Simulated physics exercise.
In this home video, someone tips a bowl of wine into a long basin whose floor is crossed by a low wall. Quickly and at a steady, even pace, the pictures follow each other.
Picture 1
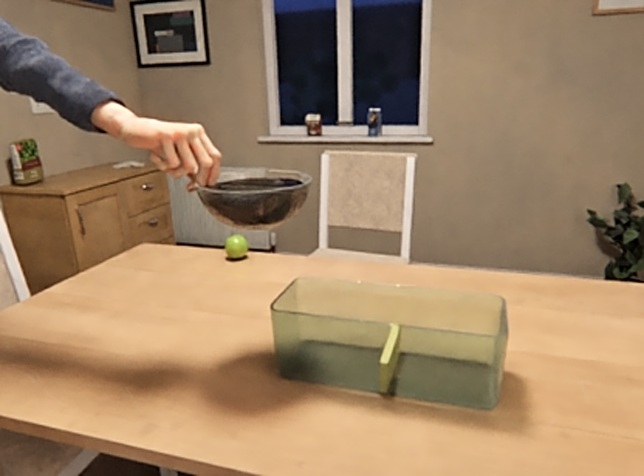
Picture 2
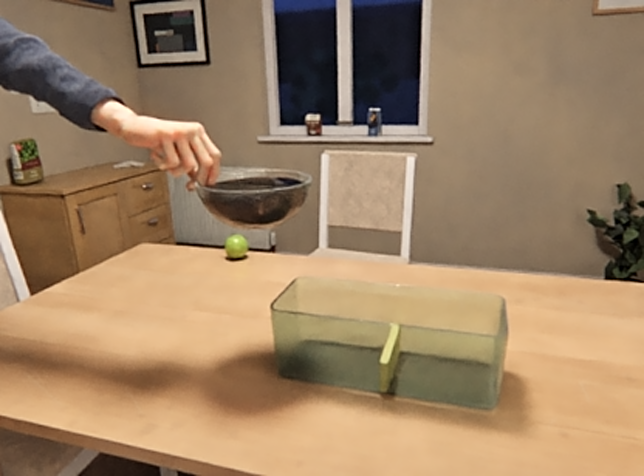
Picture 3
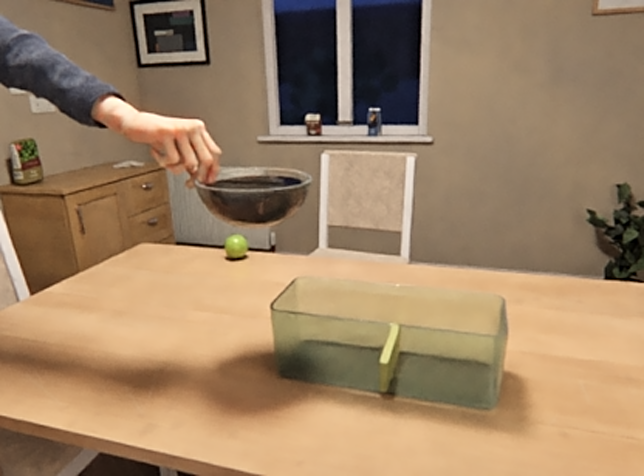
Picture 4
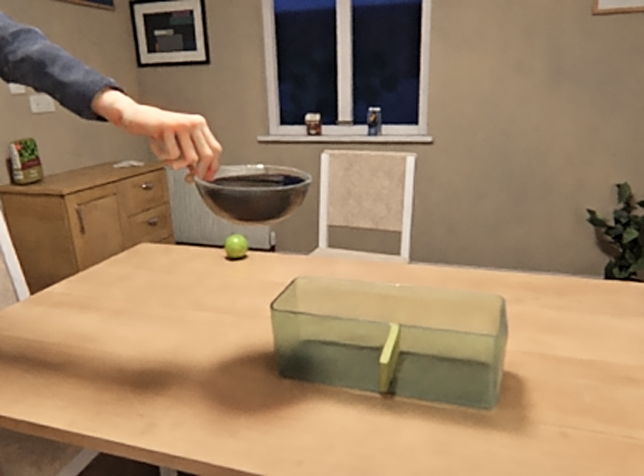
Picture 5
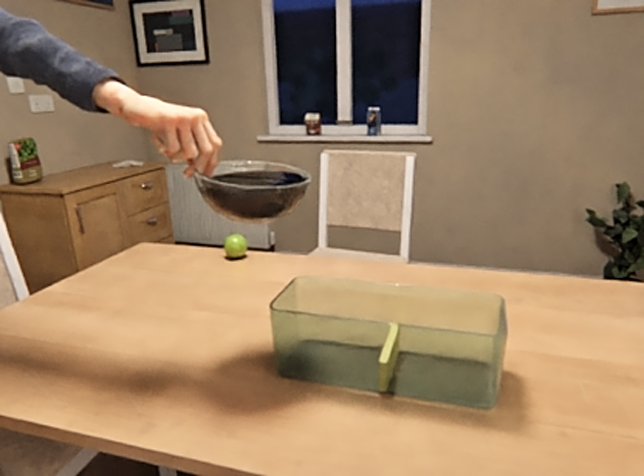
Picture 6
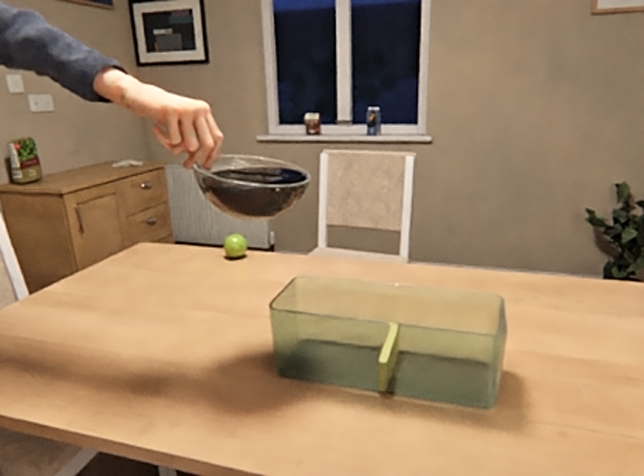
A hand slowly tilts a glass bowl of dark liquid slightly rightward above a wooden table.
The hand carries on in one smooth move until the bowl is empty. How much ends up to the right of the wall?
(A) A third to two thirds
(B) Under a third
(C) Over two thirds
A, A third to two thirds.
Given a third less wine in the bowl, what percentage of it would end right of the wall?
It comes to around 30 percent.
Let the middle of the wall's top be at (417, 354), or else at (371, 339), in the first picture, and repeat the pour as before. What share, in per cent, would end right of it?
Try 1: About 15 percent; try 2: About 80 percent.
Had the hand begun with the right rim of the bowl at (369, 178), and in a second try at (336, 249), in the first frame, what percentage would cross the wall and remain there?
About 95 per cent, then about 65 per cent.
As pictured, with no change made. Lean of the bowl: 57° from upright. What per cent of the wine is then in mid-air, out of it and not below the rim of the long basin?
It's close to 40 per cent.
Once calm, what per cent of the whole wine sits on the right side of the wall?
I'd estimate around 45 per cent.
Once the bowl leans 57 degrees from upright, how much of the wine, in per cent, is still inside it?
40 %.
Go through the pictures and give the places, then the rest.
It leans 0°; its right rim is at (308, 184); the wine meets the walls at (210, 185) and (307, 188); the long basin's rim runs from (284, 293) to (506, 316); the wall's top is at (391, 342), in the first picture.
It leans 0°; its right rim is at (308, 183); the wine meets the walls at (209, 184) and (307, 188), in the second picture.
It leans 2°; its right rim is at (308, 183); the wine meets the walls at (209, 183) and (307, 186), in the third picture.
It leans 4°; its right rim is at (308, 183); the wine meets the walls at (209, 181) and (306, 185), in the fourth picture.
It leans 7°; its right rim is at (307, 183); the wine meets the walls at (209, 177) and (306, 182), in the fifth picture.
It leans 10°; its right rim is at (307, 183); the wine meets the walls at (209, 174) and (307, 179), in the sixth picture.
A moment on, the bowl is tipped part way and 42 per cent is still to pour, 16 is left of the wall and 0 right of it.
Next, the bowl is tipped on its side and 2 per cent is still to pour, 39 is left of the wall and 45 right of it.
Then the bowl is tipped on its side and 0 per cent is still to pour, 51 is left of the wall and 47 right of it.
Later the bowl is tipped on its side and 0 per cent is still to pour, 51 is left of the wall and 47 right of it.
In the end 51 per cent lies left of the wall, 47 right of it and 3 outside.
